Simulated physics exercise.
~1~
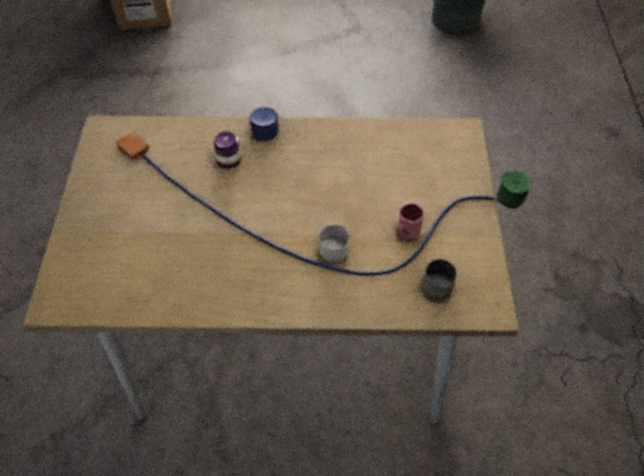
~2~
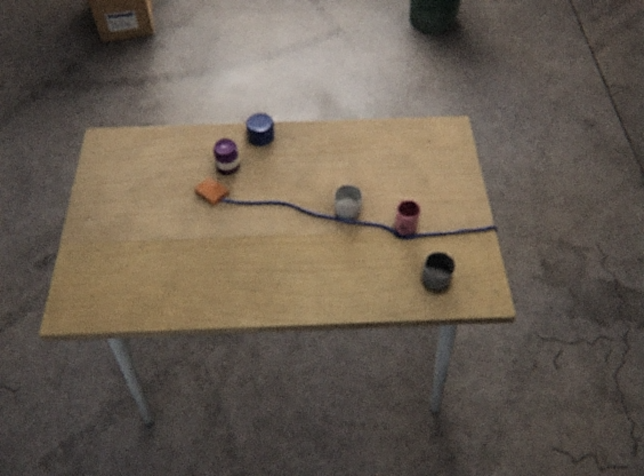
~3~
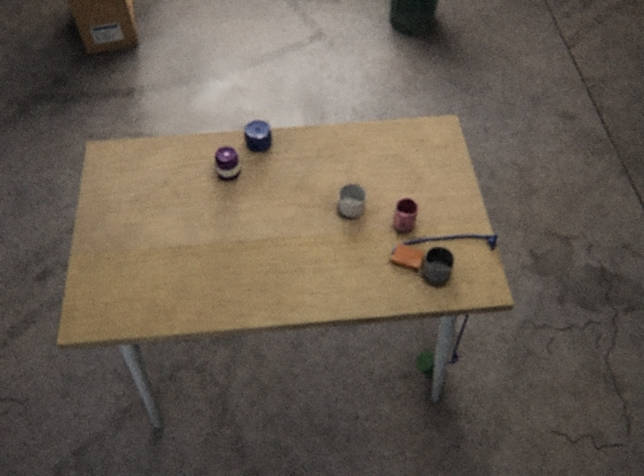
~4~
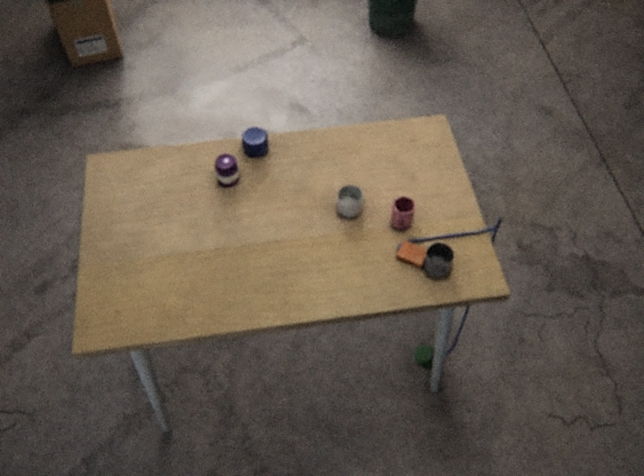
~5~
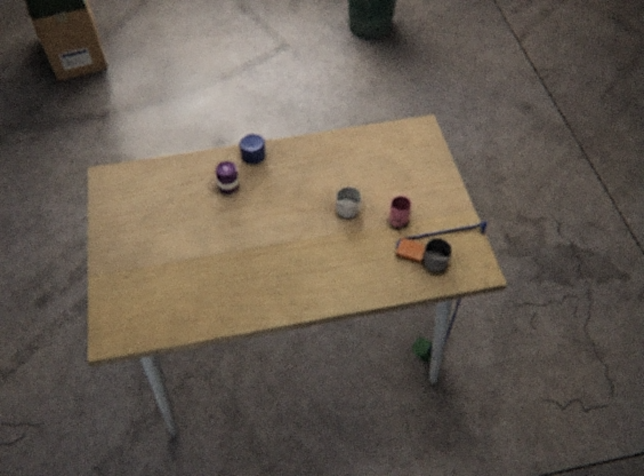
A green speaker falls off the table, dragging the cabled orange block rightward beside a grey cup.
